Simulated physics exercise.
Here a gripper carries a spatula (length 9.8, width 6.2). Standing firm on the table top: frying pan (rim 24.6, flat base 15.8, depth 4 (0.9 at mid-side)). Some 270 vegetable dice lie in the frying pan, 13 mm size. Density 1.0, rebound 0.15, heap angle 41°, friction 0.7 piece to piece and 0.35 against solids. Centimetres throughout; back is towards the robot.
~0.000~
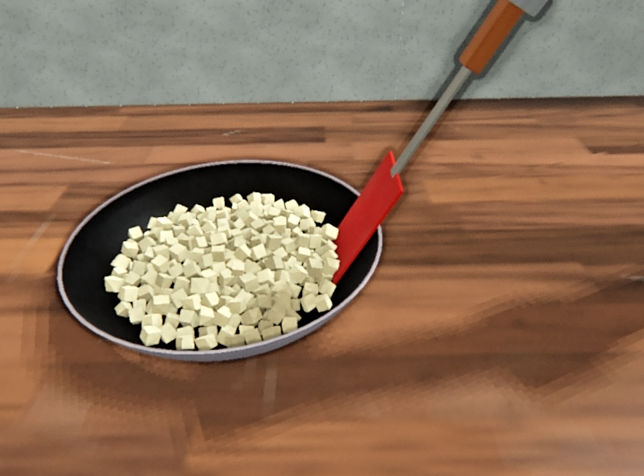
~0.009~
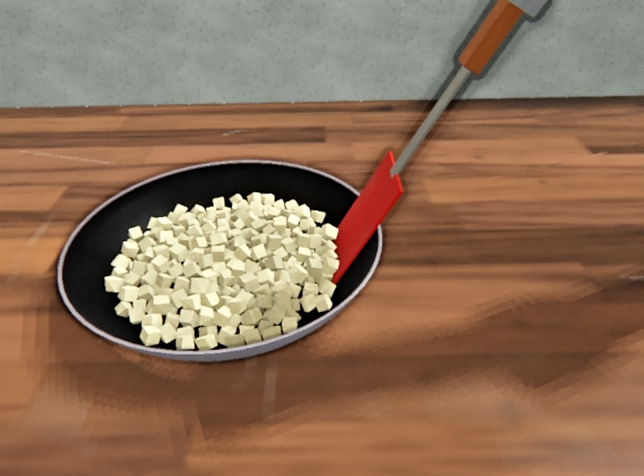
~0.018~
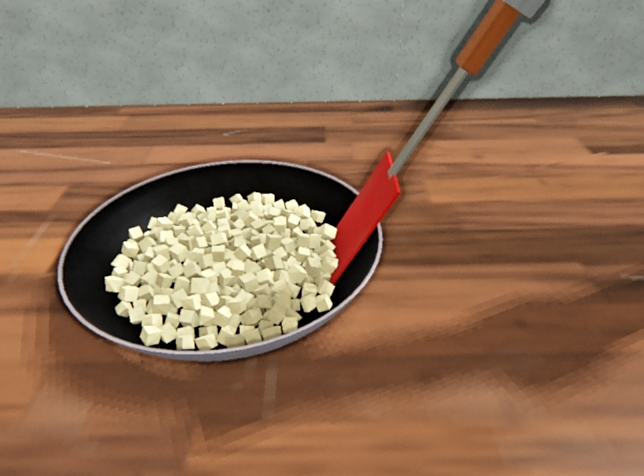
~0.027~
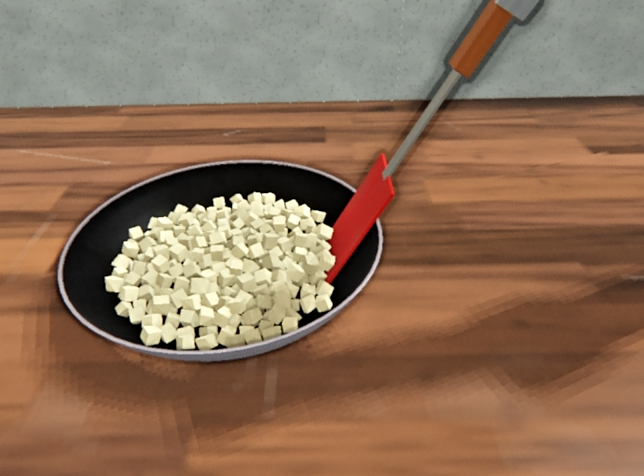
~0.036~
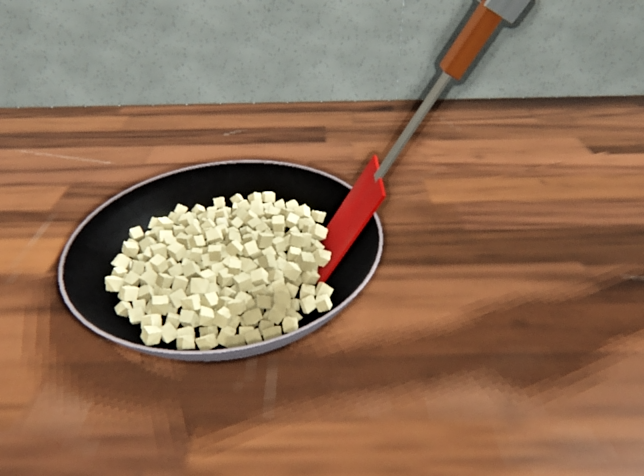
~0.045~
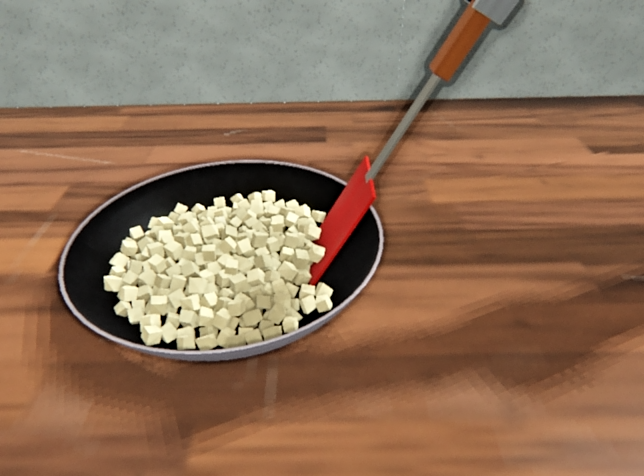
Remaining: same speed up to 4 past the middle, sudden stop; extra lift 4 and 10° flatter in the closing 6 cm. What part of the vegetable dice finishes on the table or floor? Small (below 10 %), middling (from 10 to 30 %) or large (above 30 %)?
Share on the table or floor: Small (below 10 %).
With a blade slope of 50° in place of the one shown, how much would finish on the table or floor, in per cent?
It would be near 5 per cent.
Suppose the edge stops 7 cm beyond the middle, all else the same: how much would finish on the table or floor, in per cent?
In that case some 15 per cent.
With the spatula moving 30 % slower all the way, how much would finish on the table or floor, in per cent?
In that case some 0 per cent.
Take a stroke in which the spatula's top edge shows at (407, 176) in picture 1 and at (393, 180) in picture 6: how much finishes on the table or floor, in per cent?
Some 0 per cent.
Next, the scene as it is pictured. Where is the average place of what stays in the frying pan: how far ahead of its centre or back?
Some 4.0 cm ahead.
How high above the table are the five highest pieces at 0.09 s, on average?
Some 4 cm.
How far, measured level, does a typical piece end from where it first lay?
Some 3 cm.
After 0.09 s, sloping 61°, highest piece 4 above the table; 274 in the frying pan.
After 0.14 s, sloping 57°, highest piece 6 above the table; 272 in the frying pan, 2 on the blade or in flight.
After 0.36 s, sloping 51°, highest piece 6 above the table; 256 in the frying pan, 17 on the table or floor, 1 on the blade or in flight.
After 1.41 s, sloping 51°, highest piece 5 above the table; 256 in the frying pan, 18 on the table or floor.
In the end, 256 in the frying pan, 18 on the table or floor. That is 7 % on the table or floor.
